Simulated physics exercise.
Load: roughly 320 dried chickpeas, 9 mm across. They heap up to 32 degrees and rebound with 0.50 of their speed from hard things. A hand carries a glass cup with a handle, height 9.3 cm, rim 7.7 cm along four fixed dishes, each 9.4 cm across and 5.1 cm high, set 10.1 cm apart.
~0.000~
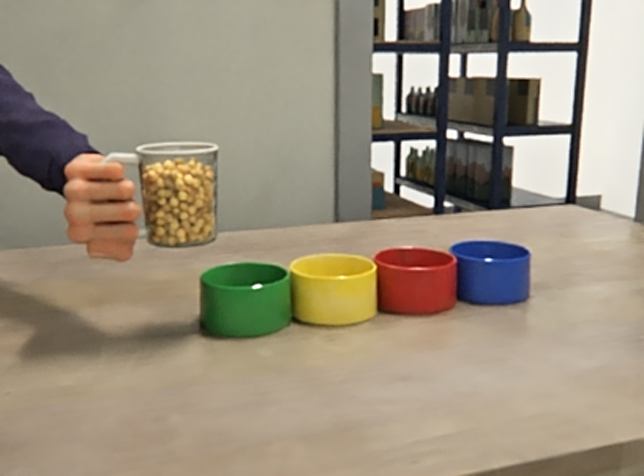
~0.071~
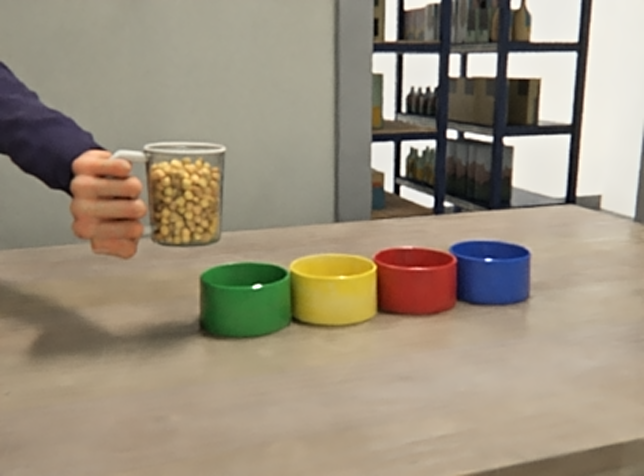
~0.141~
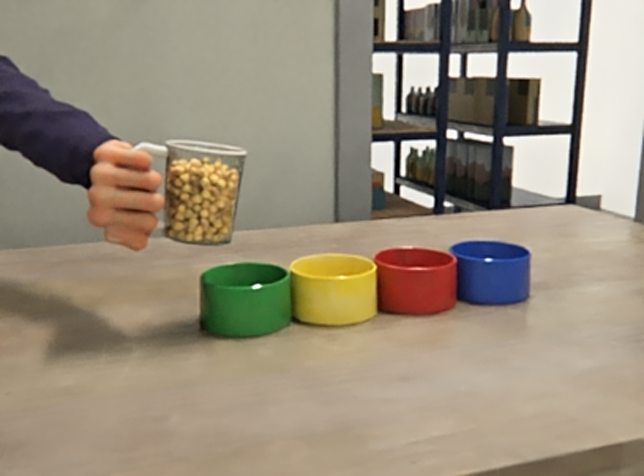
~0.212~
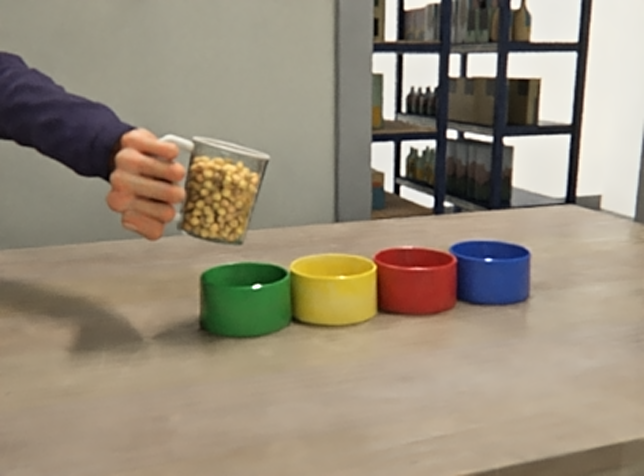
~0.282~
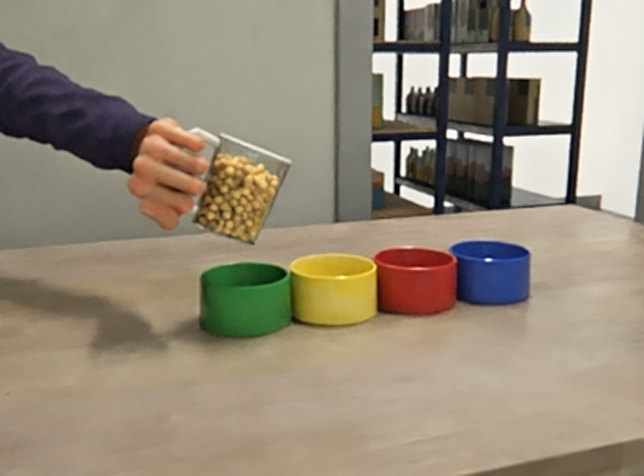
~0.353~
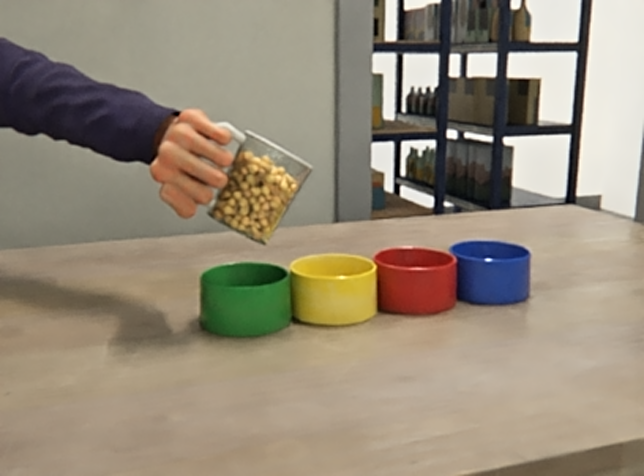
We see a hand holding a clear handled cup of dried chickpeas beside green, yellow, red and blue dishes on a table; it moves right while tilting the cup rightward, until the cup is slanted above the green dish.
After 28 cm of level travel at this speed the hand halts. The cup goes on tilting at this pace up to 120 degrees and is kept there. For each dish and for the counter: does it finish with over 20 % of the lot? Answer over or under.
Red: Under, blue: Over, green: Under, yellow: Under, counter: Under.
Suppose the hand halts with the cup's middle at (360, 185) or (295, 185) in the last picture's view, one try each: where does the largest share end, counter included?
Most goes to: Red; yellow.
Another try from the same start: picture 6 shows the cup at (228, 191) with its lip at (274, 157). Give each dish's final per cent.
Red 0, blue 90, green 0, yellow 0.
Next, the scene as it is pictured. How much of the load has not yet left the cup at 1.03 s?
Roughly 95 per cent.
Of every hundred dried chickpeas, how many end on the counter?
About 5 per cent.
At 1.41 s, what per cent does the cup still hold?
Some 10 per cent of the load.
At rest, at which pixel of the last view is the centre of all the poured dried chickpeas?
At about (483, 271).
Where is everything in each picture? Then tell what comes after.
In the first picture, cup at (180, 194), tilt 0 degrees, lip at (216, 147), moved 0.0 cm; middle of the pieces at (184, 201); green dish at (245, 275); yellow dish at (333, 266); red dish at (414, 258); blue dish at (490, 251).
In the second picture, cup at (186, 194), tilt 2 degrees, lip at (223, 148), moved 0.6 cm; middle of the pieces at (190, 200).
In the third picture, cup at (202, 193), tilt 9 degrees, lip at (244, 152), moved 2.3 cm; middle of the pieces at (206, 200).
In the fourth picture, cup at (221, 192), tilt 16 degrees, lip at (267, 157), moved 4.2 cm; middle of the pieces at (224, 199).
In the fifth picture, cup at (240, 191), tilt 23 degrees, lip at (289, 162), moved 6.2 cm; middle of the pieces at (241, 198).
In the sixth picture, cup at (258, 190), tilt 31 degrees, lip at (309, 168), moved 8.2 cm; middle of the pieces at (259, 197); green dish at (245, 275); yellow dish at (333, 266); red dish at (414, 258); blue dish at (490, 251). The cup turns about 105 degrees a second and travels 28 cm a second.
Then, at 0.76 s, tilt 74 degrees; cup holds 100 %.
After 1.03 s, tilt 102 degrees; cup holds 95 %, blue 5 %.
After 1.41 s, tilt 120 degrees; cup holds 10 %, red 5 %, blue 80 %.
In the end, at 2.1 s, red 5 %, blue 90 %, green 0 %, yellow 0 %, counter 5 %.
